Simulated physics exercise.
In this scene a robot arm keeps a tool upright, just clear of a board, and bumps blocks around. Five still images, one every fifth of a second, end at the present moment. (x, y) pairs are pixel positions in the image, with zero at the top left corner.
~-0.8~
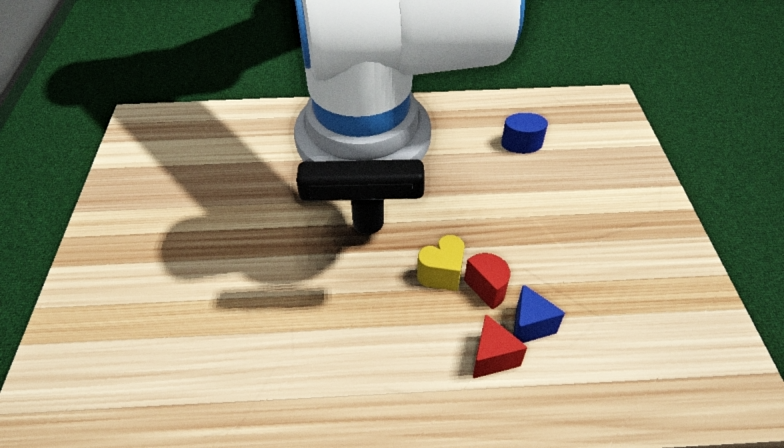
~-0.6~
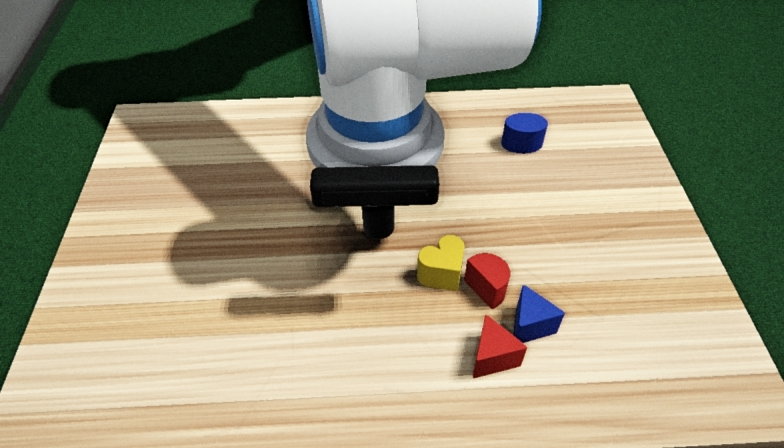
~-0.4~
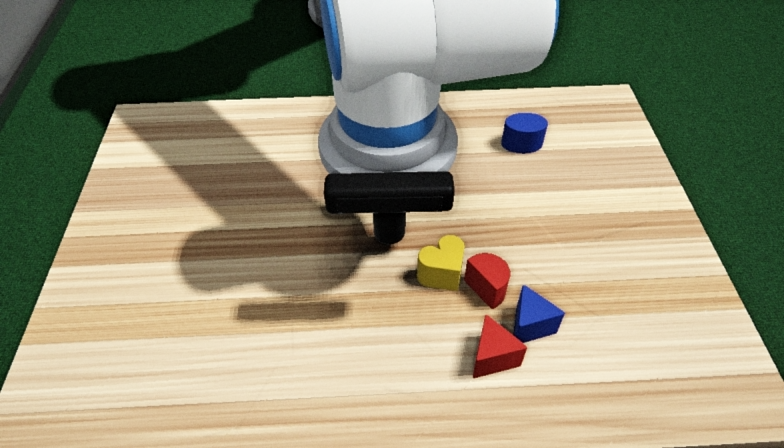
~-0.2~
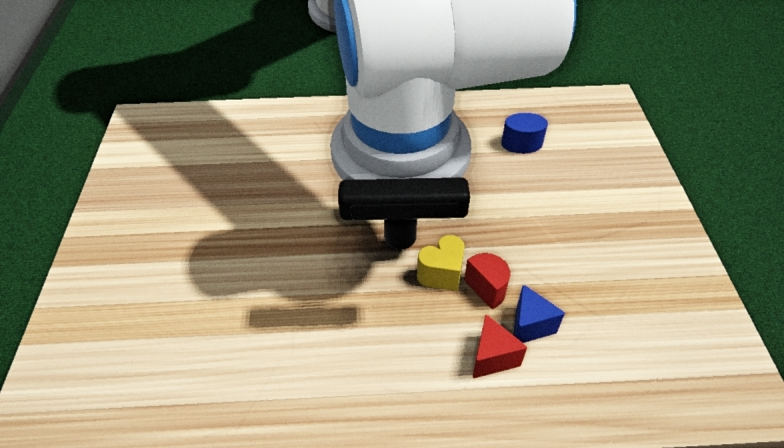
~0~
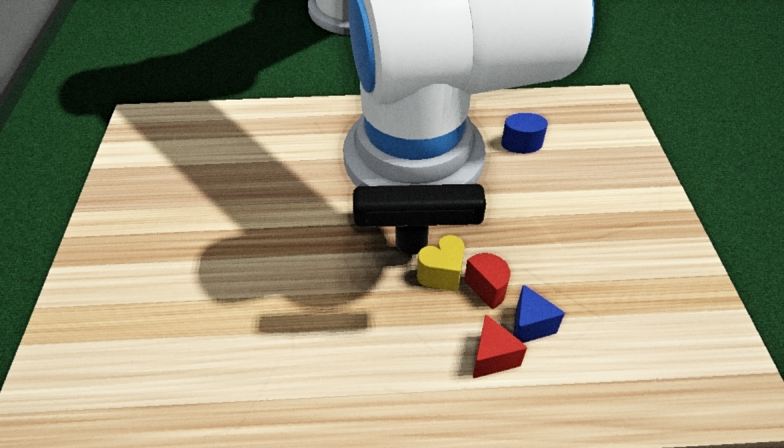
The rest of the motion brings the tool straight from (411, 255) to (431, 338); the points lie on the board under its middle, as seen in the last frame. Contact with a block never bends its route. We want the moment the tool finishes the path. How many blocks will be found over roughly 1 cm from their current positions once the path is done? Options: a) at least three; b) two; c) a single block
Letter c.
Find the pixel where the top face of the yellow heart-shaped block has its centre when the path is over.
It is at (455, 273).
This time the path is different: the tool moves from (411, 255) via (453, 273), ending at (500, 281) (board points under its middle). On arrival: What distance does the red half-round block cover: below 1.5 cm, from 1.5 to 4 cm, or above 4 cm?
Ends over 4 cm away.
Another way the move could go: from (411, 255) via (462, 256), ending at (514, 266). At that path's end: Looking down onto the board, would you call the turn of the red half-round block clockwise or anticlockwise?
The red half-round block rotates counterclockwise.
The first path, step by step. Halfway along, tool at (421, 284); yellow heart-shaped block at (455, 270), turned 65° anticlockwise; red half-round block at (496, 267).
At the end, tool at (432, 328); yellow heart-shaped block at (455, 273), turned 75° anticlockwise; red half-round block at (496, 267); red three-sided block unmoved.
